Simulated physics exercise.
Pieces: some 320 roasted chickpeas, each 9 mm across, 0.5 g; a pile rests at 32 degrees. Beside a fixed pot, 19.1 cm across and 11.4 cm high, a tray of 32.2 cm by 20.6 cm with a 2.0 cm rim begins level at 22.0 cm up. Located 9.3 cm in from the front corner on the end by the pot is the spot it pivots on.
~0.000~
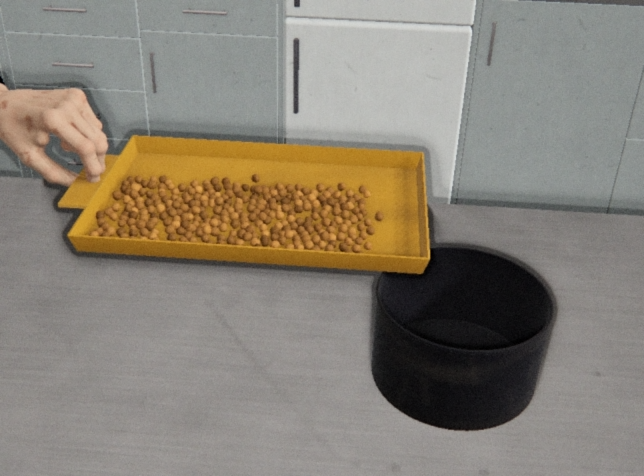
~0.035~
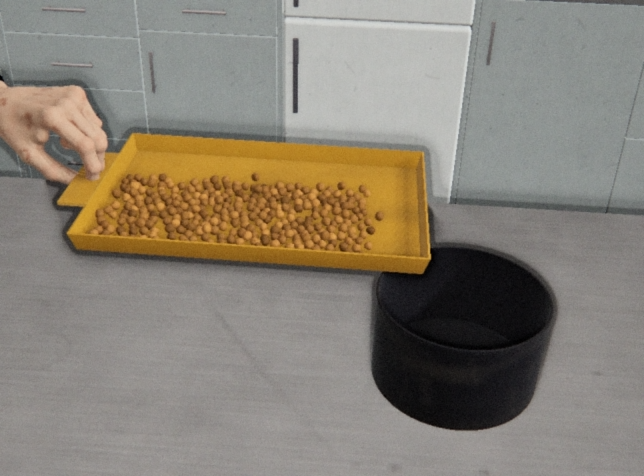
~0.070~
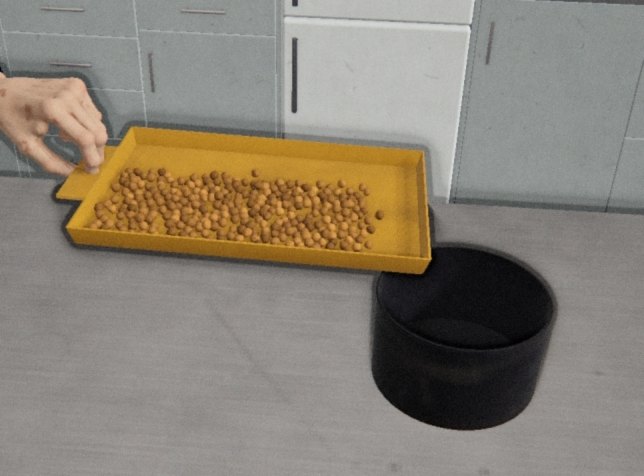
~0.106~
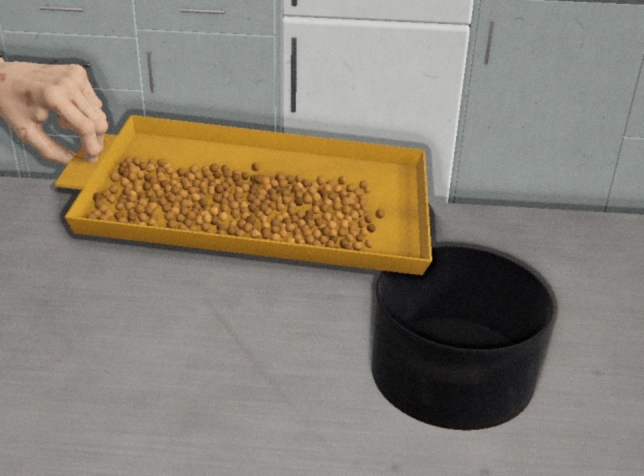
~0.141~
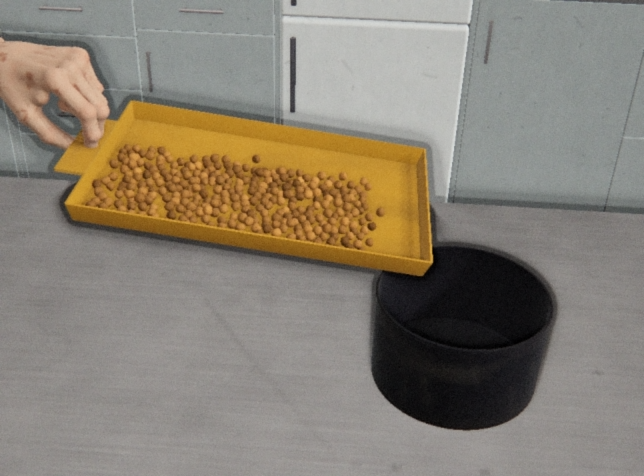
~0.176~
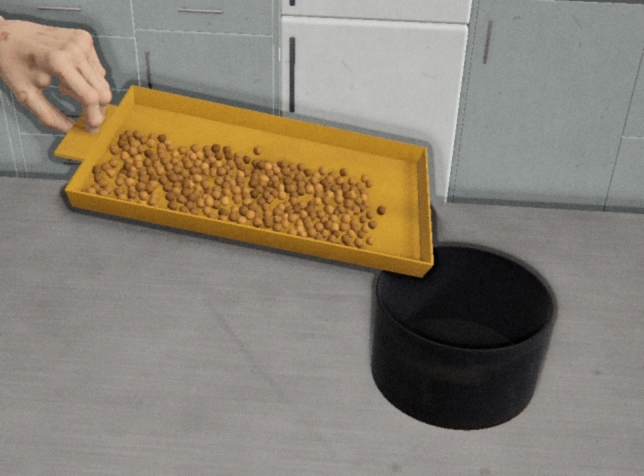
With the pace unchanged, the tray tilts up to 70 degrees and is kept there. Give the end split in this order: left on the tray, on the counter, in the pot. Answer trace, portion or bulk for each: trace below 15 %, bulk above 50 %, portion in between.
Tray: Portion. Counter: Portion. Pot: Portion.
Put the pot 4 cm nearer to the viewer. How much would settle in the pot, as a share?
I'd put it at around 45 per cent.
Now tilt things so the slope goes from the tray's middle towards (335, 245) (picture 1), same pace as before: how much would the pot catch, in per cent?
That comes to around 5 per cent.
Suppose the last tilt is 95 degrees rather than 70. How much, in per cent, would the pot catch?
It would be near 45 per cent.
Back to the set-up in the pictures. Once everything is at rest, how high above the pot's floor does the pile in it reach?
Some 1.5 cm up.
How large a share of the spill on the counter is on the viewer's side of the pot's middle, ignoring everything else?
Roughly 100 per cent.
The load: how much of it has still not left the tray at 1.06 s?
55 %, give or take.
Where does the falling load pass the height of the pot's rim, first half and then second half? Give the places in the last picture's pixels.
Early: About (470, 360); late: About (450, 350).
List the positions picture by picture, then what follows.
The first picture shows tray tilt 0 degrees, front corners at (75, 233) and (424, 255); middle of the pieces at (234, 217); pot at (464, 295).
The second picture shows tray tilt 0 degrees, front corners at (75, 231) and (424, 255); middle of the pieces at (234, 215).
The third picture shows tray tilt 2 degrees, front corners at (74, 225) and (424, 256); middle of the pieces at (233, 212).
The fourth picture shows tray tilt 4 degrees, front corners at (73, 214) and (425, 257), lowest corner right front; middle of the pieces at (234, 206).
The fifth picture shows tray tilt 7 degrees, front corners at (73, 201) and (426, 258), lowest corner right front; middle of the pieces at (234, 198).
The sixth picture shows tray tilt 10 degrees, front corners at (73, 188) and (427, 260), lowest corner right front; middle of the pieces at (235, 190); pot at (464, 294). Its pace works out near 90 degrees a second.
Then, at 0.51 s, tilt 40 degrees; the tray holds 100 %, the pot 0 %.
After 0.73 s, tilt 59 degrees; the tray holds 100 %, the pot 0 %.
After 1.06 s, tilt 70 degrees; the tray holds 55 %, the pot 15 %.
By 2.1 s all is still; tray 45 %, counter 30 %, pot 25 %.
